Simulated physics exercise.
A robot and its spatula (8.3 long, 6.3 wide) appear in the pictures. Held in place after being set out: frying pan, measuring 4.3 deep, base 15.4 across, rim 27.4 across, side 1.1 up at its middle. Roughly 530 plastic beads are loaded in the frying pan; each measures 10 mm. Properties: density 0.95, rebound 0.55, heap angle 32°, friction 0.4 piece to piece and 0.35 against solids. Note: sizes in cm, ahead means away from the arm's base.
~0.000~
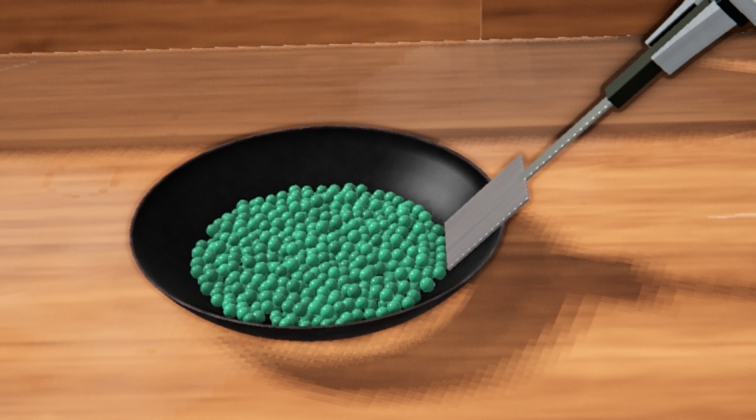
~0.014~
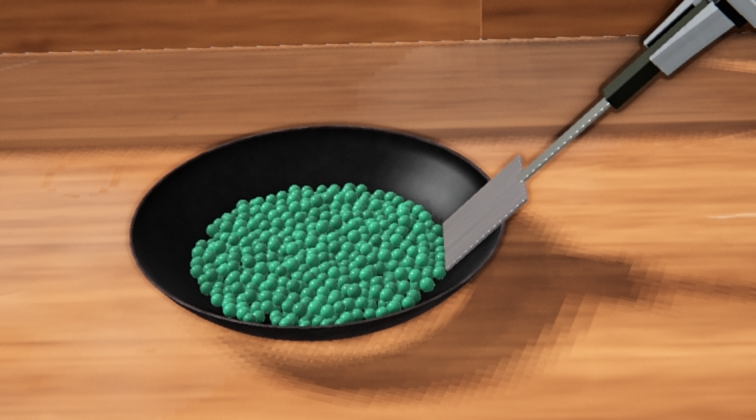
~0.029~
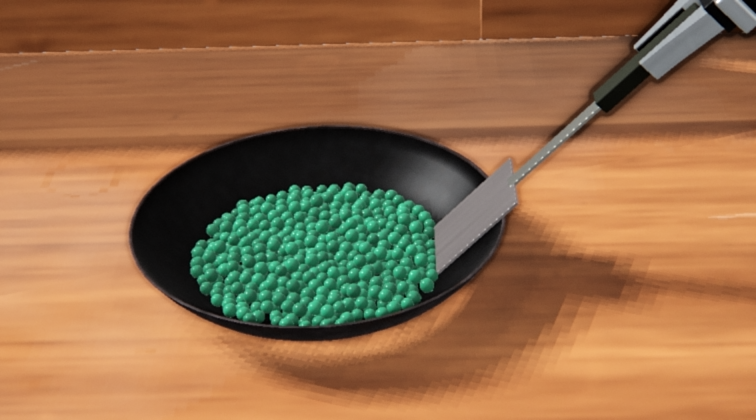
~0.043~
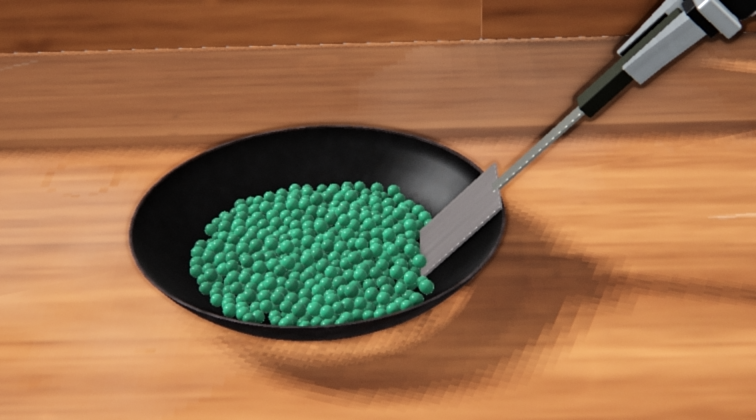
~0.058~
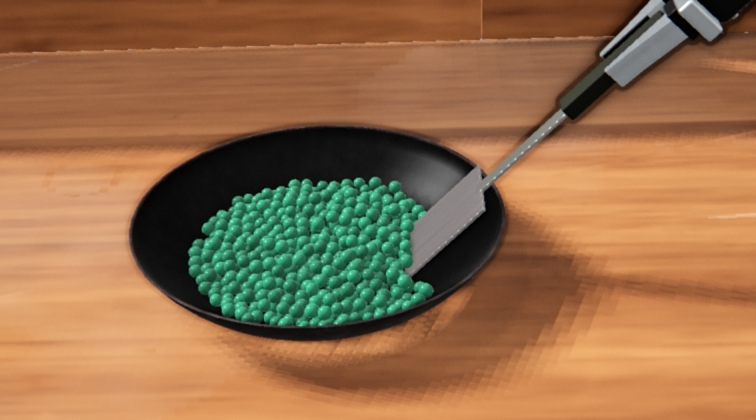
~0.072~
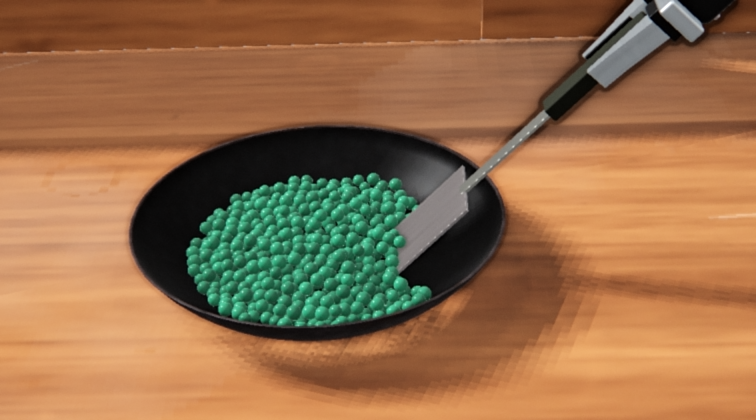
A black frying pan holding a heap of small green beads sits on a wooden surface with streaky grain, seen from above at an angle by a still camera. A grey spatula on a black and silver robot arm reaches in from the upper right, its blade inside the pan's right side. The blade slides slowly left, pushing the nearest beads leftward and slightly bunching the heap.
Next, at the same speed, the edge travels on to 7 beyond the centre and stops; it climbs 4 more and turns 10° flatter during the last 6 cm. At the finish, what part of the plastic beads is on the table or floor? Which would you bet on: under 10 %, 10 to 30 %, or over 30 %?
I would bet on under 10 %.
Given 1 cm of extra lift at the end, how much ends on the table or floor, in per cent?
It comes to near 0 percent.
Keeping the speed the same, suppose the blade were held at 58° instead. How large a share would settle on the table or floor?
Result, estimated: 5 %.
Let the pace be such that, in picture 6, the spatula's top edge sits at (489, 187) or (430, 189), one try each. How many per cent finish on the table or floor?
Try one roughly 0 per cent; try two roughly 10 per cent.
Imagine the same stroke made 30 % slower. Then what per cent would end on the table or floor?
About 0 per cent.
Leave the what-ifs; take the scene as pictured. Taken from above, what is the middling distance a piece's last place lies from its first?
The answer is about 3 cm.
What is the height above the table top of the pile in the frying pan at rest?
Near 4.0 centimetres high.
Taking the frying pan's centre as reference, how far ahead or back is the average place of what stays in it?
I'd say it's roughly 3.5 cm toward the front.
After 0.12 s, sloping 46°, highest piece 4 above the table; 527 in the frying pan.
After 0.17 s, sloping 42°, highest piece 5 above the table; 527 in the frying pan.
After 0.40 s, sloping 36°, highest piece 5 above the table; 508 in the frying pan, 17 on the table or floor, 2 on the blade or in flight.
After 1.45 s, sloping 36°, highest piece 4 above the table; 508 in the frying pan, 19 on the table or floor.
In the end, 508 in the frying pan, 19 on the table or floor. That is 4 % on the table or floor.
